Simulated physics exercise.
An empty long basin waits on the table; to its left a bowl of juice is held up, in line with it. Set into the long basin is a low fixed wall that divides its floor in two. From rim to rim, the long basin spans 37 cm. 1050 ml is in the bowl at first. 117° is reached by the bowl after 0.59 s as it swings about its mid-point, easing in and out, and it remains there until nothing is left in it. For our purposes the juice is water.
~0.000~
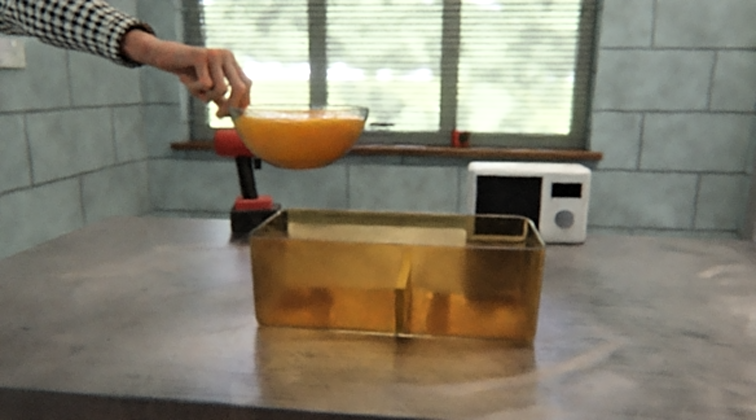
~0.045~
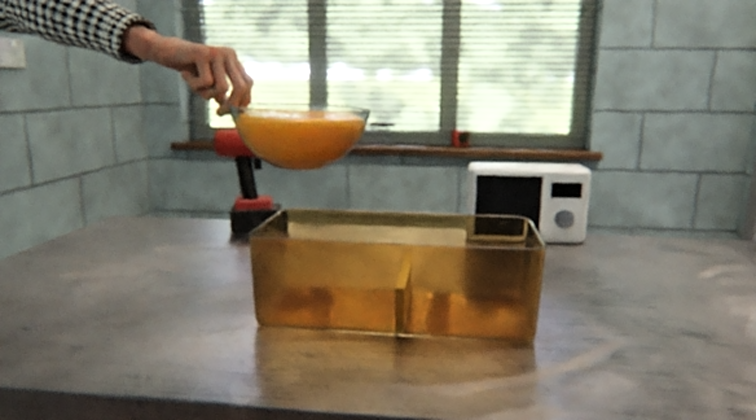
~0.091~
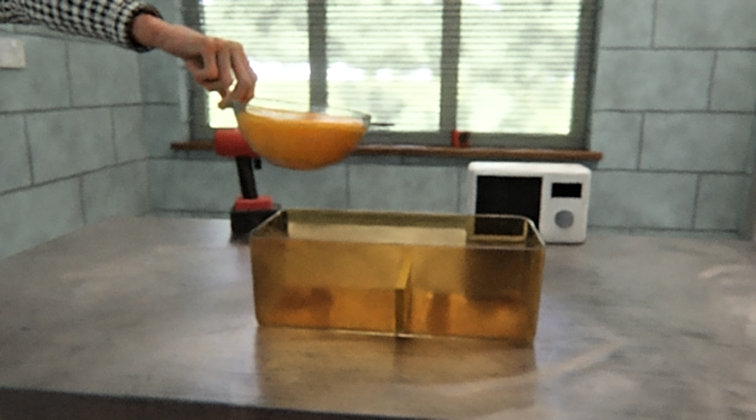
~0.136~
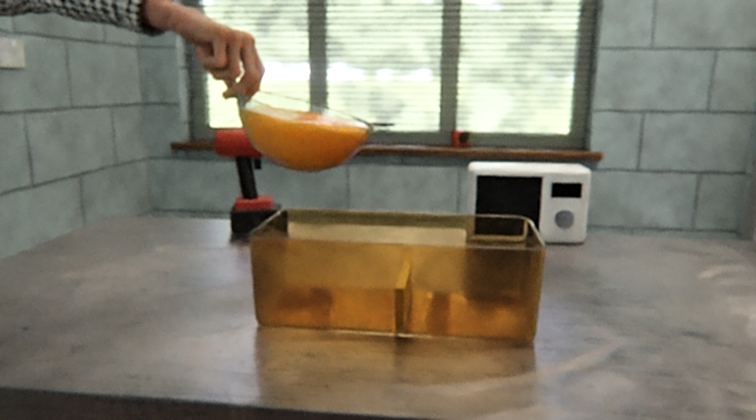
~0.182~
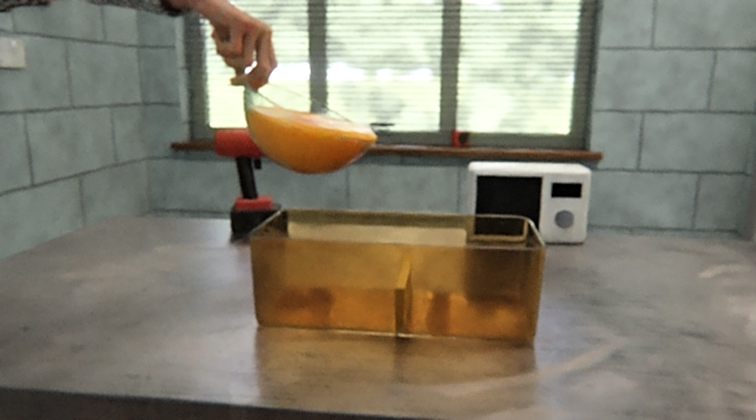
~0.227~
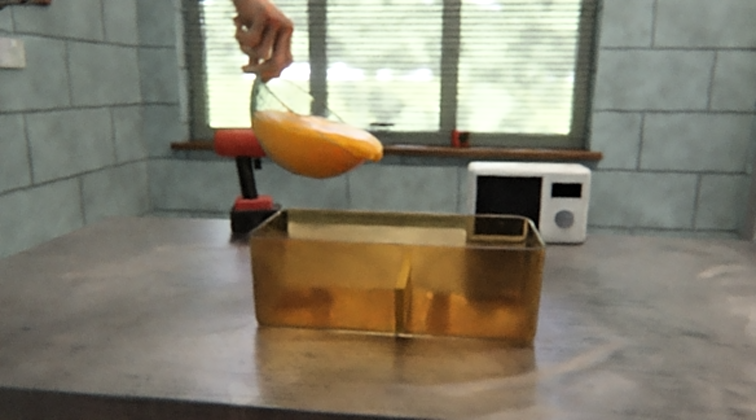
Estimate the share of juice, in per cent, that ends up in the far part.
About 30 per cent.
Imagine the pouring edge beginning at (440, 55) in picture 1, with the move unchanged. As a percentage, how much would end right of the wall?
In that case roughly 75 per cent.
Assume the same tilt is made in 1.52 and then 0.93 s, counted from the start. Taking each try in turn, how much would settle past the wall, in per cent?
Roughly 65 per cent the first time and 50 per cent the second.
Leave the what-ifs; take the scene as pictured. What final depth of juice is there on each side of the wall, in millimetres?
Once settled, the left stands around 22 mm and the right around 12 mm.
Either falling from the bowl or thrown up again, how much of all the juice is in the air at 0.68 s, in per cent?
Near 18 per cent, I'd say.
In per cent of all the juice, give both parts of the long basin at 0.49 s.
Left roughly 58 per cent, right roughly 30.
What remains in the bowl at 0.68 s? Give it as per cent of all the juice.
What remains is about 0 percent of it all.
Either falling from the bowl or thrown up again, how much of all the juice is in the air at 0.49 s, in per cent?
Some 10 per cent.
Then, 0.49 s in, the tilt is 108° and 2 per cent is still to pour, 58 is left of the wall and 31 right of it.
Then, 0.68 s in, the tilt is 117° and 0 per cent is still to pour, 55 is left of the wall and 27 right of it.
Then, 0.87 s in, the tilt is 117° and 0 per cent is still to pour, 61 is left of the wall and 29 right of it.
Then, 1.09 s in, the tilt is 117° and 0 per cent is still to pour, 61 is left of the wall and 30 right of it.
Finally, 61 per cent lies left of the wall, 30 right of it and 9 outside.
